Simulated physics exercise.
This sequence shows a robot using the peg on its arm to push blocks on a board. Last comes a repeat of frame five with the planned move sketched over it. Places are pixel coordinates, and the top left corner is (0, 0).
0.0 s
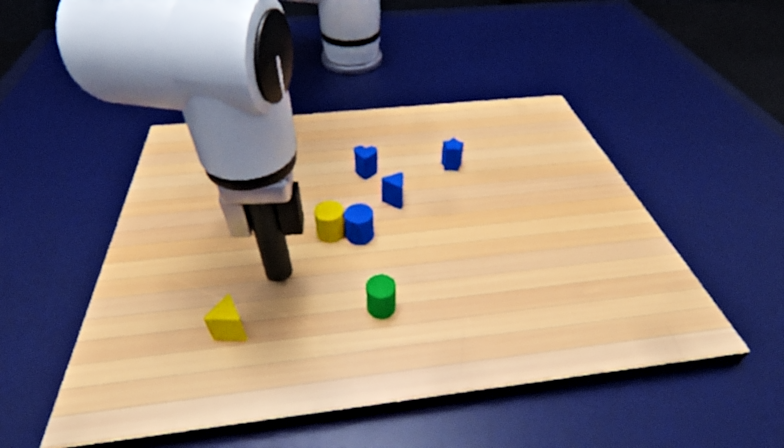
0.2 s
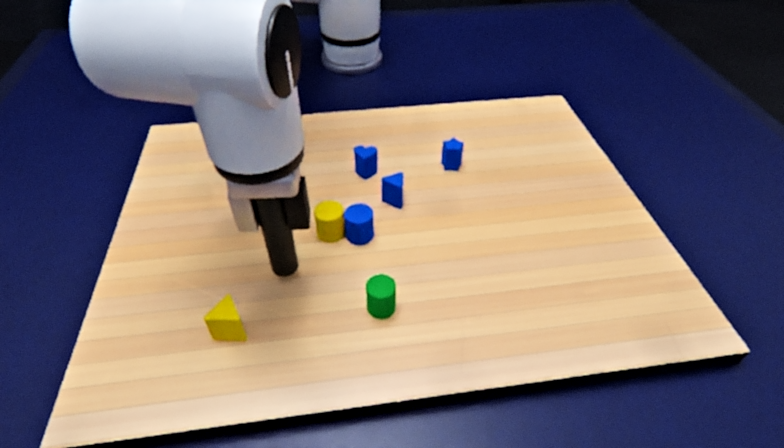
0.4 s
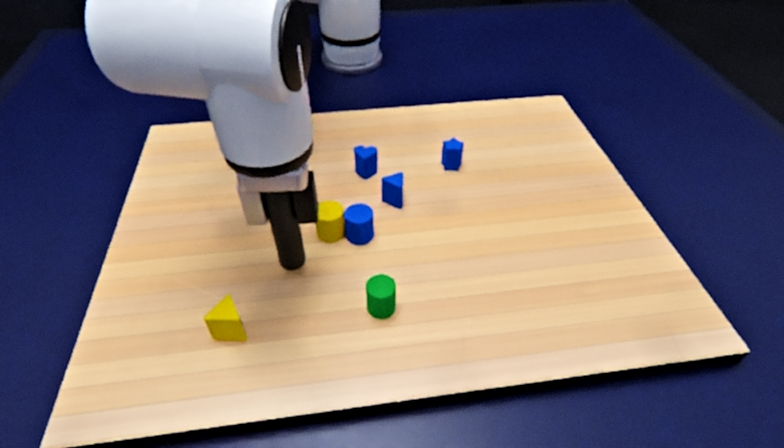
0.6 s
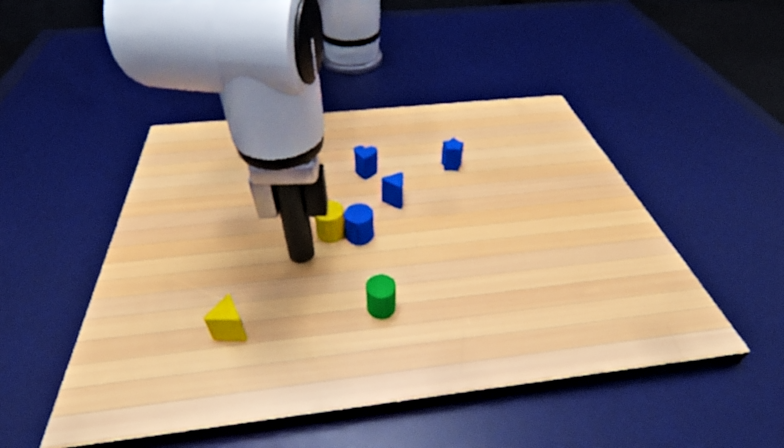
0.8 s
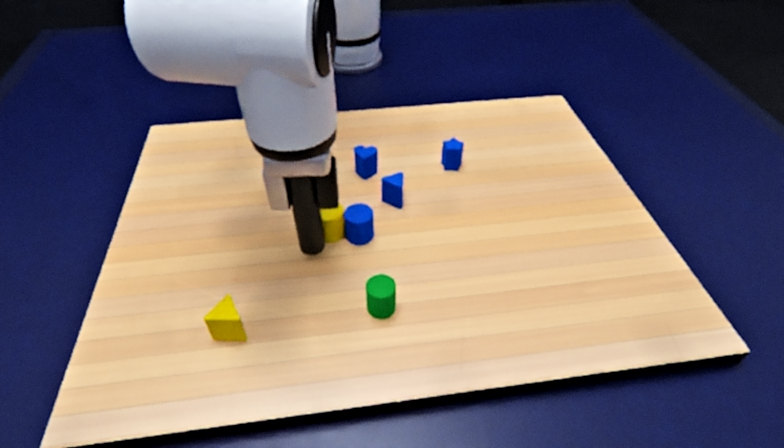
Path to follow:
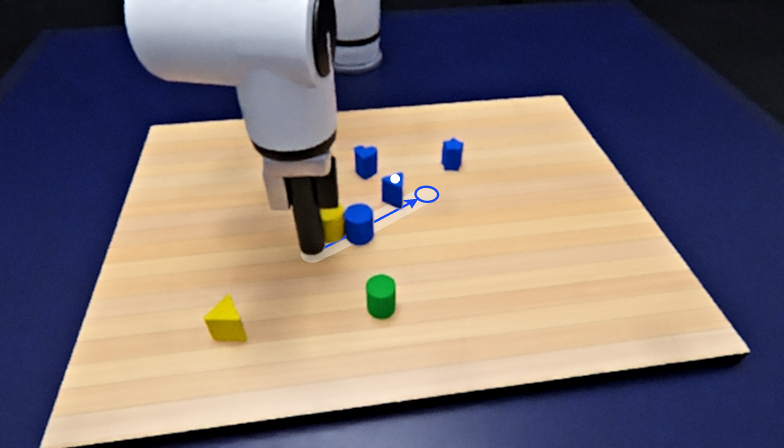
The clip opens with a white robot arm holding its dark peg over a wooden board, between a yellow triangular block and a yellow round block. The peg moves a short way right and slightly back, ending beside the yellow round block, while all the blocks stay still.
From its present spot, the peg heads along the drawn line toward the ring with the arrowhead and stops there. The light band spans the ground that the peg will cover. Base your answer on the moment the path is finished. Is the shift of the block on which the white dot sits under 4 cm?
My answer is yes.
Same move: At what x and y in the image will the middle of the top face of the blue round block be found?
(419, 199)
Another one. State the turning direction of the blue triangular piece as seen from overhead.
From overhead, the rotation is counterclockwise.
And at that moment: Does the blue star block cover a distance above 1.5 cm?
Going by the path, no.
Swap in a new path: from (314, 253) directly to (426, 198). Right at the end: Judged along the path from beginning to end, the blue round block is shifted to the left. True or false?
This is false.
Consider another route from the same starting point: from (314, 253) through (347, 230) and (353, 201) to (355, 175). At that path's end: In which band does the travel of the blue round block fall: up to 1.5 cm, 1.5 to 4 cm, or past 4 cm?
Shift of 1.5 to 4 cm.
Path on the board, from (314, 253) to (427, 194); the dot is on the blue triangular piece.
What follows on the original path. One third of the way, peg (355, 225); yellow round block (344, 193); blue round block (381, 206).
Two thirds of the way, peg (393, 206); yellow round block (345, 192); blue round block (415, 200); blue triangular piece (397, 177), turned 10° anticlockwise.
At the end, peg (427, 187); yellow round block (345, 192); blue round block (419, 199); blue triangular piece (405, 167), turned 70° anticlockwise; blue star block in place.
